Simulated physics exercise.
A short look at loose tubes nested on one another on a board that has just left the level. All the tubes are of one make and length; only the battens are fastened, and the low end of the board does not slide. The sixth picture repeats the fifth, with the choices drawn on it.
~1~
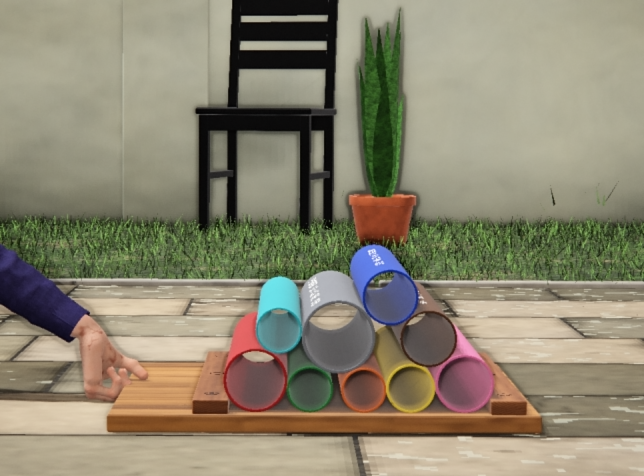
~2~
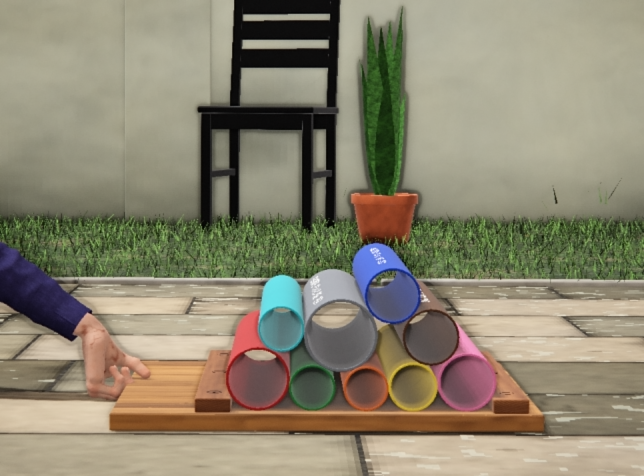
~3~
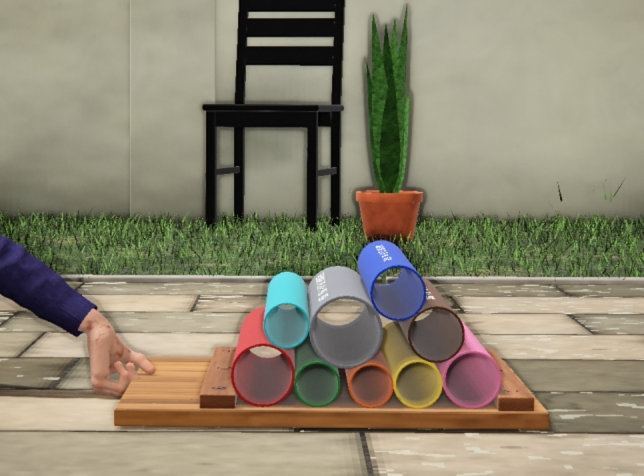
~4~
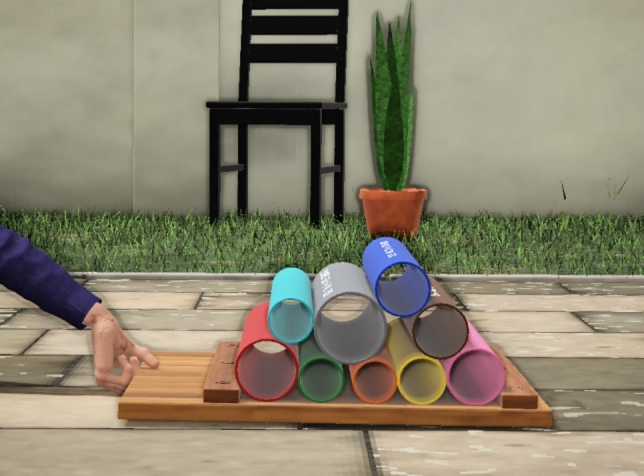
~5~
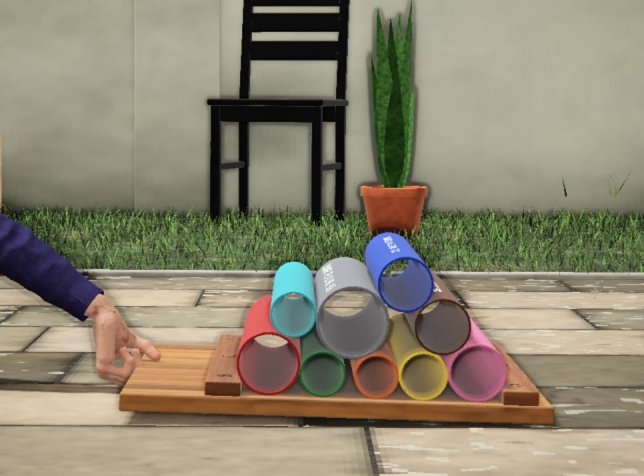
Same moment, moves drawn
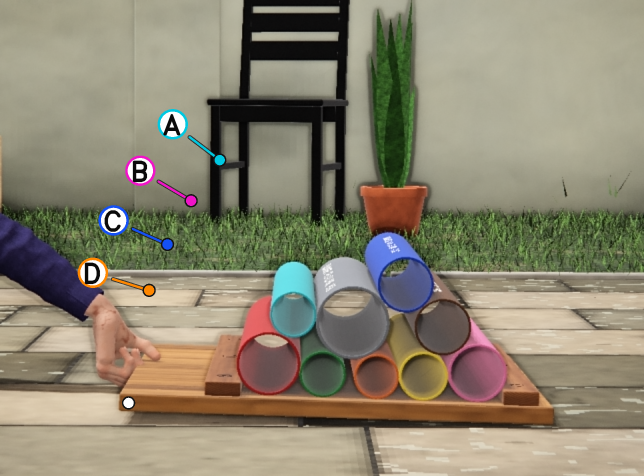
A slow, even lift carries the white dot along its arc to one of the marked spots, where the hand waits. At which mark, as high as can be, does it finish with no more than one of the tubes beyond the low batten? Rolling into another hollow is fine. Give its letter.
At most to D.
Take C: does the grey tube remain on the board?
No.
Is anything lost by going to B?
Yes.
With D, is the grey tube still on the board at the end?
The grey tube: Yes.
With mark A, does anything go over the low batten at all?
At A: Yes.
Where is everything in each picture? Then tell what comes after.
Brown tube (428, 339); turquoise tube (279, 330); blue tube (390, 297), in the first frame.
Blue tube (392, 296); board (324, 387), in the second frame.
Board (329, 383); orange tube (371, 385), in the third frame.
Board (332, 379); red tube (267, 370); green tube (321, 380), in the fourth frame.
Board (333, 374); red tube (269, 363); green tube (323, 374), in the fifth frame.
On the copy, A at (220, 160); B at (191, 201); C at (168, 244); D at (149, 291); the white dot at (129, 403).
On D. First, board at 13°.
Then, board at 17°.
Finally, board at 17°, none over the low batten.
By contrast, A nine over the low batten; B four over the low batten (grey, brown, turquoise, blue); C four over the low batten (grey, brown, turquoise, blue).
